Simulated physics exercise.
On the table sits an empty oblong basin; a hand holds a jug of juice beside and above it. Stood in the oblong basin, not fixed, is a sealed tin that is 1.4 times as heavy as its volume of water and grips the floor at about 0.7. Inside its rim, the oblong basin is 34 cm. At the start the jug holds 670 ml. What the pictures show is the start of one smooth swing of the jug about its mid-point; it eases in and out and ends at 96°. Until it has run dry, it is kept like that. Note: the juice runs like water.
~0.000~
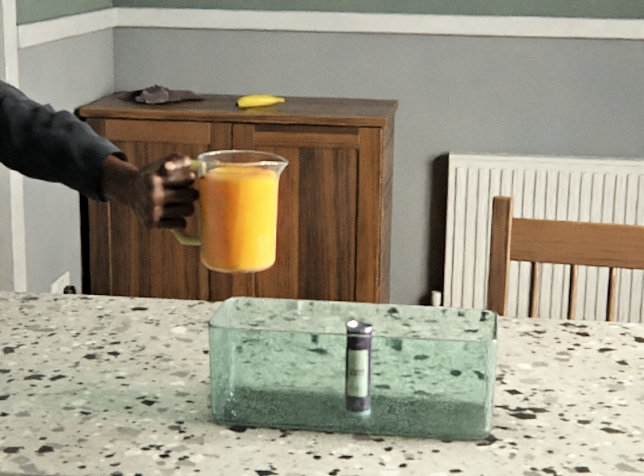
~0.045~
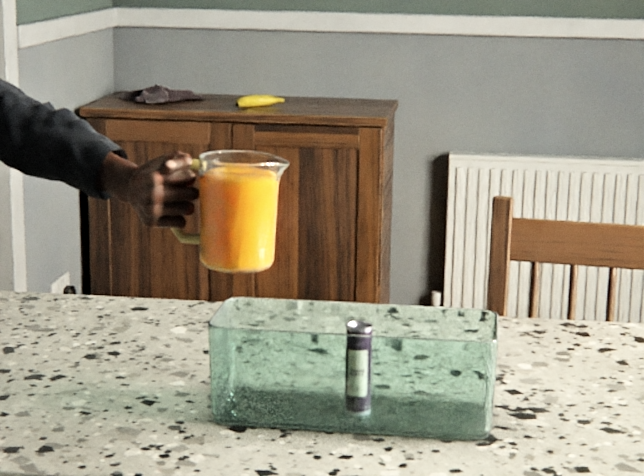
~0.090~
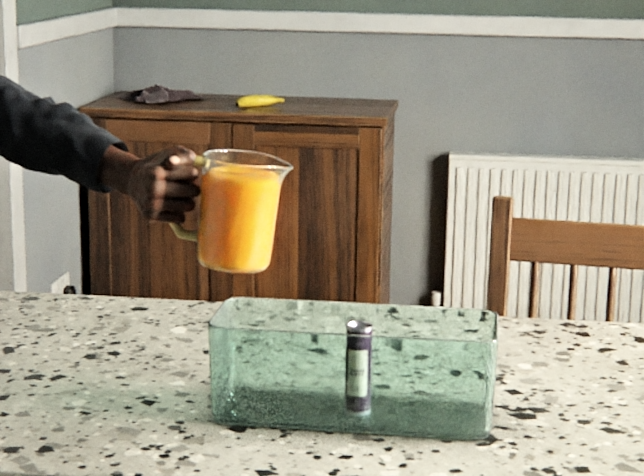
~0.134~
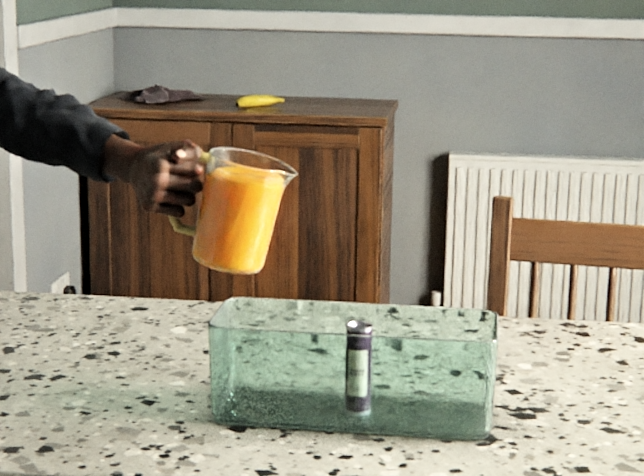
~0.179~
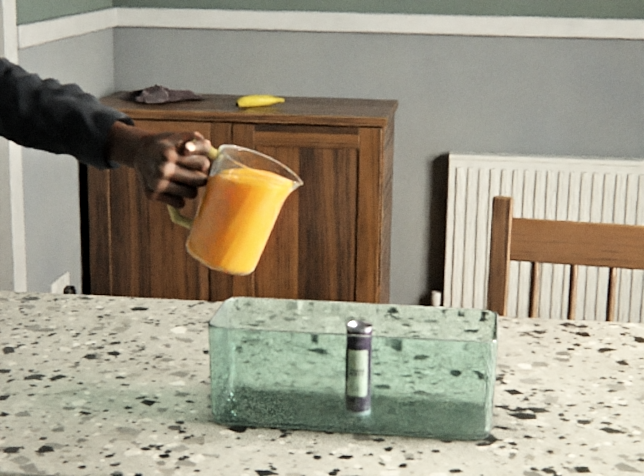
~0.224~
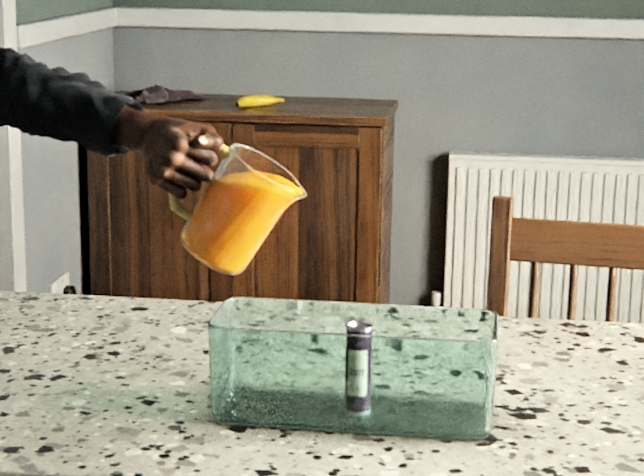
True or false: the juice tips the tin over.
True.
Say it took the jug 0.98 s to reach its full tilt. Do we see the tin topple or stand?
It tumbles over, then.
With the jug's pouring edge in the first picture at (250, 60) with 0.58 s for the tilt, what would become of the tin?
Then the tin comes down.
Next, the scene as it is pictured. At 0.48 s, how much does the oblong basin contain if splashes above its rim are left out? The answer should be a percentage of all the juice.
About 10 per cent.
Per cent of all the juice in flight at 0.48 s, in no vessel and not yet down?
About 22 per cent.
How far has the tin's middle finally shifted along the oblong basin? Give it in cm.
The tin's middle ends up about 7.5 cm along the basin.
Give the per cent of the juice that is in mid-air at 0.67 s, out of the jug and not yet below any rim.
I'd put it at about 18 per cent of the liquid.
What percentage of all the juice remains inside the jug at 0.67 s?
Share remaining: Approx. 32 %.
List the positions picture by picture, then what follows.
In the first frame, it leans 0°; its right rim is at (288, 161); the juice meets the walls at (203, 172) and (277, 175); the oblong basin's rim runs from (218, 313) to (497, 328); the tin's top is at (359, 329).
In the second frame, it leans 1°; its right rim is at (289, 163); the juice meets the walls at (204, 171) and (277, 176).
In the third frame, it leans 6°; its right rim is at (292, 166); the juice meets the walls at (207, 170) and (280, 177).
In the fourth frame, it leans 12°; its right rim is at (297, 173); the juice meets the walls at (210, 171) and (284, 180).
In the fifth frame, it leans 21°; its right rim is at (303, 183); the juice meets the walls at (208, 187) and (292, 183).
In the sixth frame, it leans 31°; its right rim is at (307, 195); the juice meets the walls at (203, 197) and (302, 187).
By 0.48 s the tilt is 89° and 69 per cent is still to pour; the tin stands where it began.
By 0.67 s the tilt is 96° and 32 per cent is still to pour; the tin stands where it began.
By 0.87 s the tilt is 96° and 12 per cent is still to pour; the tin lies on its side.
By 1.08 s the tilt is 96° and 4 per cent is still to pour; the tin lies on its side.
At rest the tin lies on its side.
